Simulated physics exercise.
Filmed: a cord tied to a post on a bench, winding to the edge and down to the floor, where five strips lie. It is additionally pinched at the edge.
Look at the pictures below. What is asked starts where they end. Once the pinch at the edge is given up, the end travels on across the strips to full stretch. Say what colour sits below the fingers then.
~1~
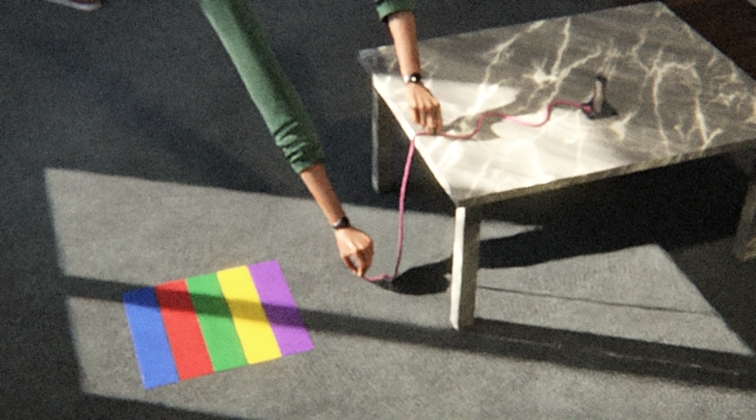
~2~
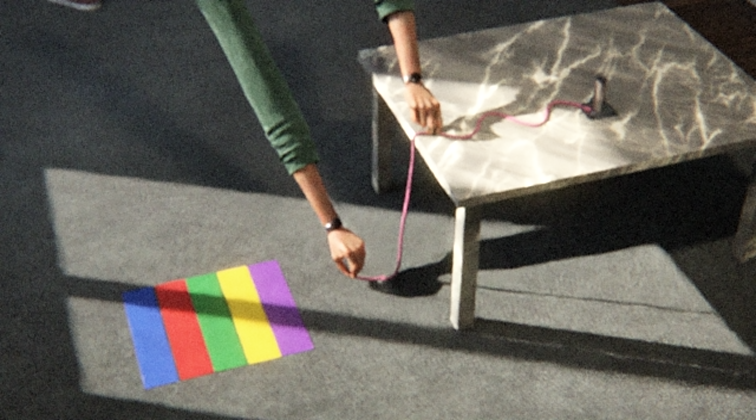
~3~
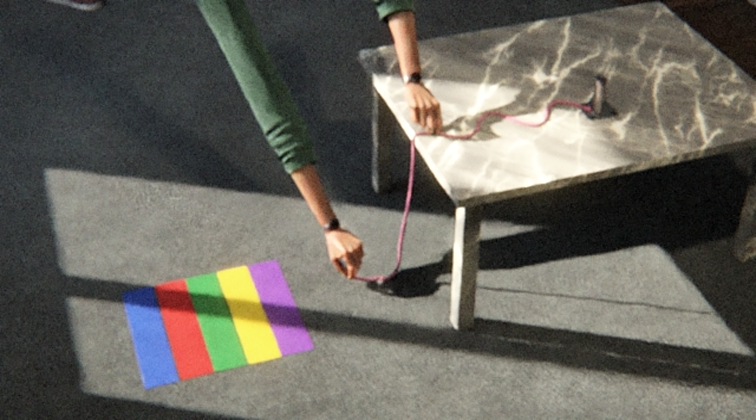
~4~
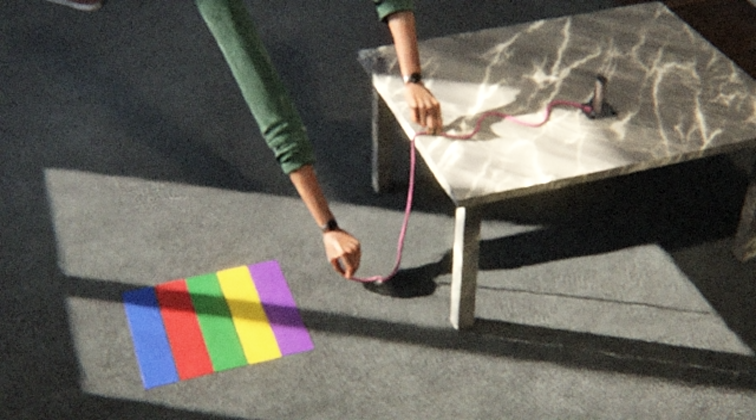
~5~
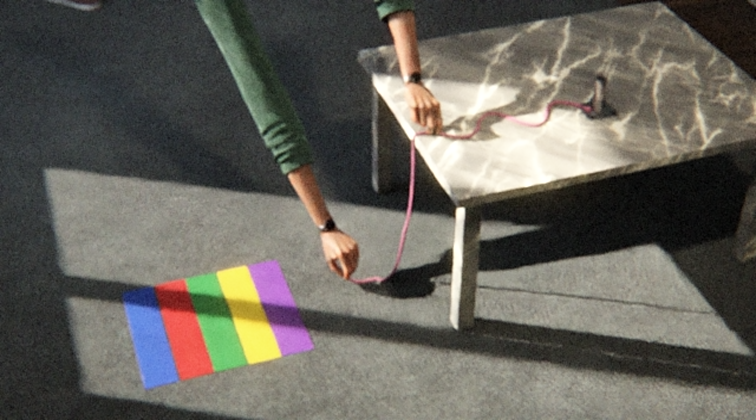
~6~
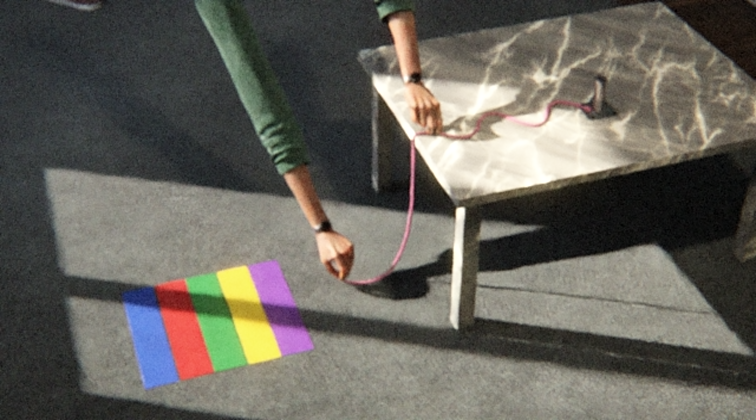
It is red.
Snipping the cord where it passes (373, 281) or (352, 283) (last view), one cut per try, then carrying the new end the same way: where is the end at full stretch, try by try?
For the first cut it's about (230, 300), and for the second about (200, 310).
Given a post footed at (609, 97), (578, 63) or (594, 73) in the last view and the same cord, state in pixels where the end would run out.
About (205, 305), then (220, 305), then (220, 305).
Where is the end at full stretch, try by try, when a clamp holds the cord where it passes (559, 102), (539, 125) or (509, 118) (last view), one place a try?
(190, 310), (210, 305), (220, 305).
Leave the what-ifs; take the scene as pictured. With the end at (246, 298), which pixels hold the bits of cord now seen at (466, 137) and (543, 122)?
(415, 150), then (517, 125).
Early on, end near (246, 298); over yellow.
Midway, end near (203, 308); over green.
At the end of the slack, end near (178, 313); over red. It halts on the red strip.
